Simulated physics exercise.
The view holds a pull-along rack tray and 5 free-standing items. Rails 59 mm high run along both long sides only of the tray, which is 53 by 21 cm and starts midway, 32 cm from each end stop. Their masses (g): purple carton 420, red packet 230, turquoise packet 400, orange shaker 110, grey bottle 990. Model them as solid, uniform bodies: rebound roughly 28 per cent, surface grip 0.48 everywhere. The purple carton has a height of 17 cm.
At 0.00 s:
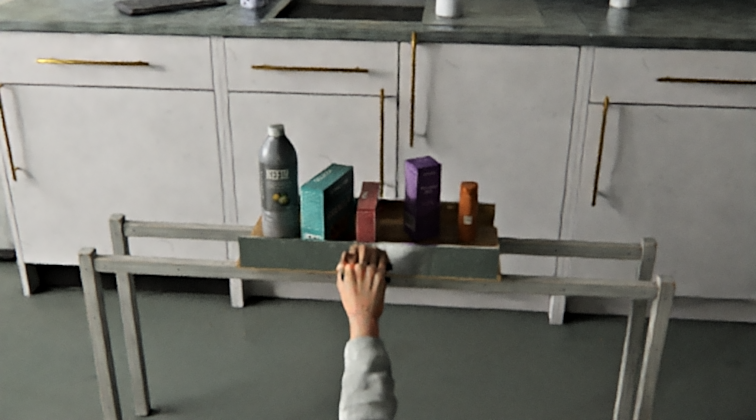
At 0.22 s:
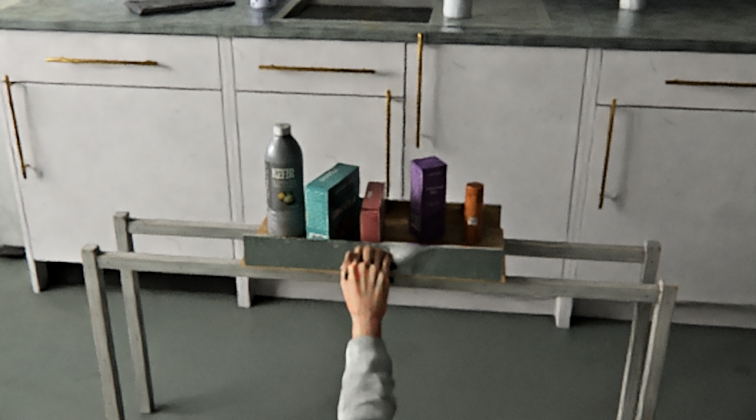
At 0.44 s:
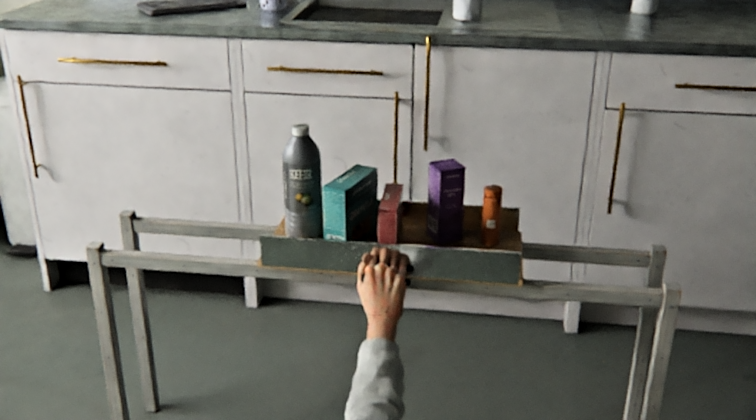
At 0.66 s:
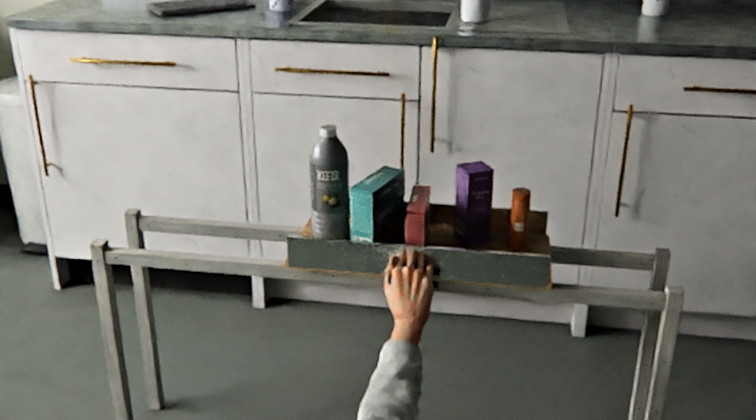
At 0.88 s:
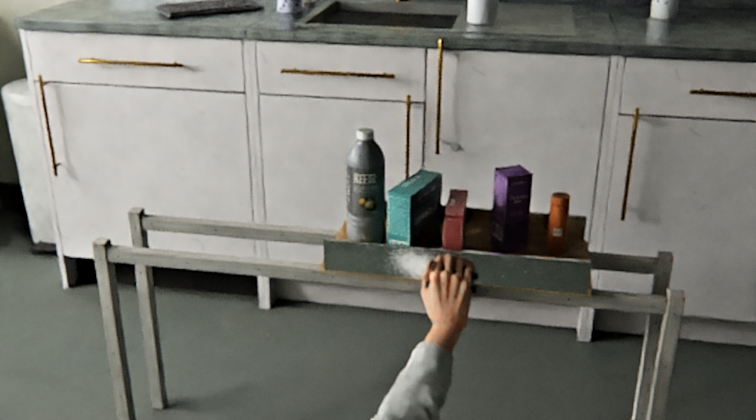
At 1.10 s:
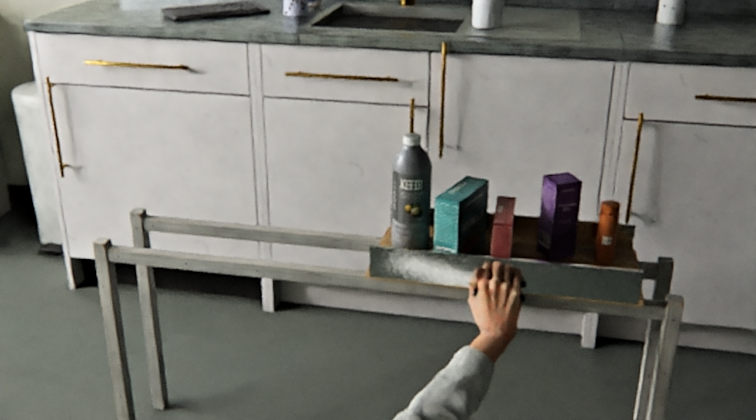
A hand slides a tray holding five bottles and boxes rightward along a metal rack.
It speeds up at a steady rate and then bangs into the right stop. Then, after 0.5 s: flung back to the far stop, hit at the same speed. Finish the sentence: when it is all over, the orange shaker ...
The orange shaker has come off the tray.
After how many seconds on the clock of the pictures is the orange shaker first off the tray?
Answer: About 1.4 s.
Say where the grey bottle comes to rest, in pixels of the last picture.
I'd put it at around (152, 169).
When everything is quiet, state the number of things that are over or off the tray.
In total, 3.
After 1.60 s, tray 32 cm right; orange shaker now off the tray; red packet on its side; turquoise packet leaning 20°.
After 2.50 s, tray 24 cm right; red packet on its side; turquoise packet on its side; purple carton slid 3 cm.
After 3.80 s, tray 20 cm left; red packet on its side; turquoise packet leaning 67°; purple carton slid 3 cm.
At rest (5.0 s), off the tray, orange shaker; tipped over on the tray, red packet and turquoise packet; the other 2 in place, give or take 5 cm.
